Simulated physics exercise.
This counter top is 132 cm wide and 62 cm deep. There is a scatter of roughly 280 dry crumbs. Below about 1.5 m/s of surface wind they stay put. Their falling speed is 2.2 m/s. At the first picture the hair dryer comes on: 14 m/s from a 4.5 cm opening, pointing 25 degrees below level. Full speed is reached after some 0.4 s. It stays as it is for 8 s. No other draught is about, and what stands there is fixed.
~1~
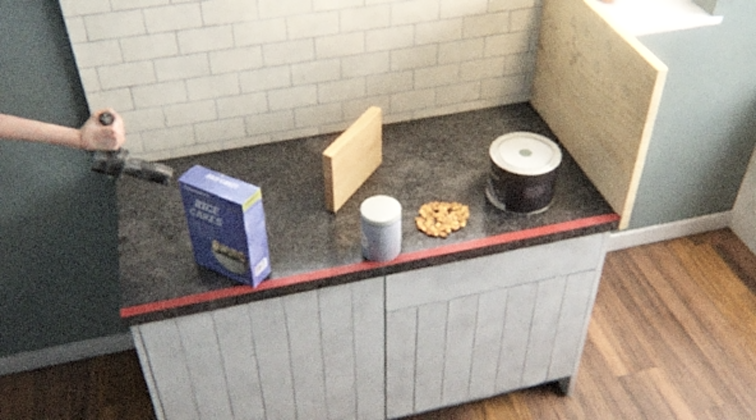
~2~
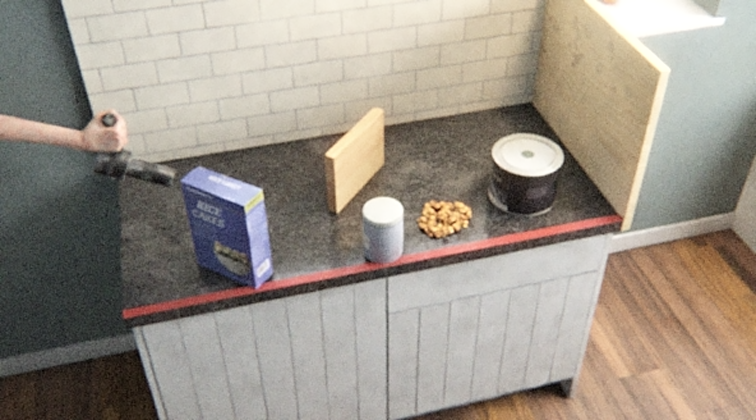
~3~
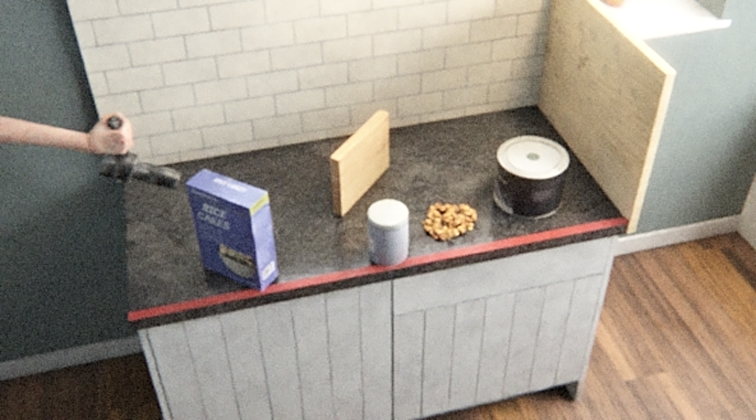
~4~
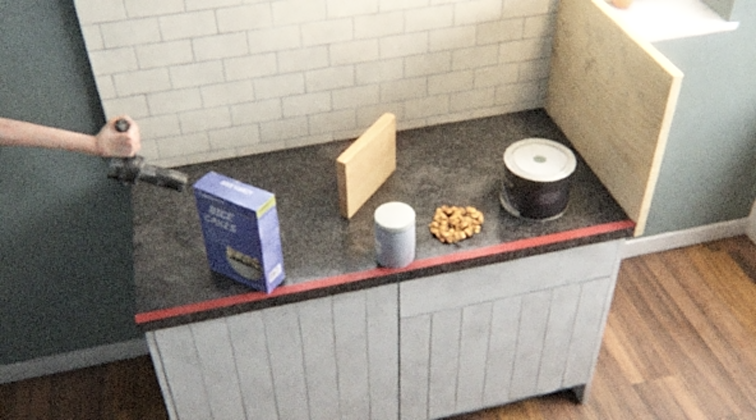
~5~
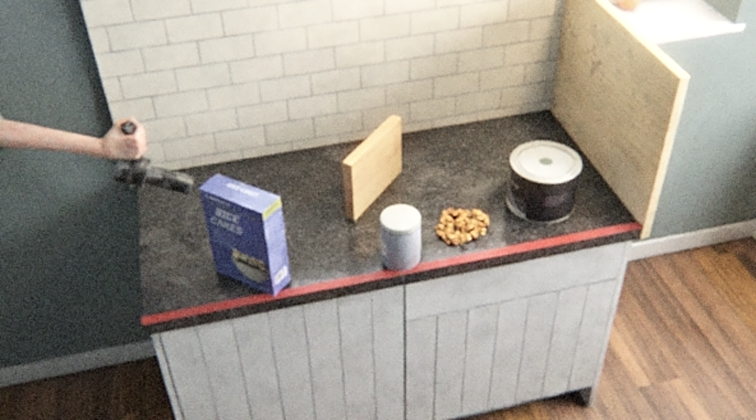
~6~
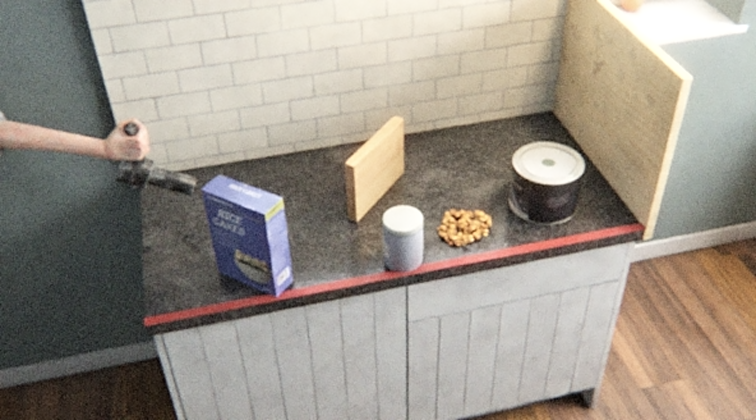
A hand holding a dark hair dryer at the left of a dark counter with a box, board, jar, tin and crumbs lying still.
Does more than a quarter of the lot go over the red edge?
More than a quarter over the red edge: No.
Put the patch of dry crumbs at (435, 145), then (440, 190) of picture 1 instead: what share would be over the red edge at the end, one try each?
In turn about 15 %, 0 %.
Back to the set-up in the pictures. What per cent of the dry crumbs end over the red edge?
Some 0 per cent.
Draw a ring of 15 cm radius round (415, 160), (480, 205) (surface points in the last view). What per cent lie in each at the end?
In turn about 0 %, 80 %.
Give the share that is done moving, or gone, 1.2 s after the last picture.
Some 70 per cent.
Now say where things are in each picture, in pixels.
In the first frame, the middle of the dry crumbs is near (443, 219), none has stirred yet and the mouth of the hair dryer is at (170, 177).
In the second frame, the middle of the dry crumbs is near (445, 218), none has stirred yet and the red edge is centred on (390, 266).
In the third frame, the middle of the dry crumbs is near (451, 220), none has stirred yet, the top of a jar is at (388, 212) and the top of a large tin is at (533, 156).
In the fourth frame, the middle of the dry crumbs is near (457, 223) and none has stirred yet.
In the fifth frame, the middle of the dry crumbs is near (463, 225) and none has stirred yet.
In the sixth frame, the middle of the dry crumbs is near (466, 227) and none has stirred yet.
Then, 1.2 s after the last picture, 0 % are over the red edge; the middle of those still in play is near (478, 223); 68 % have settled or left.
Then, 2.2 s after the last picture, 0 % are over the red edge; the middle of those still in play is near (481, 222); 70 % have settled or left.
Then, 4.0 s after the last picture, 0 % are over the red edge; the middle of those still in play is near (481, 222); 72 % have settled or left.
Then, 7.6 s after the last picture, at the end, 0 % are over the red edge; the middle of those still in play is near (481, 222).
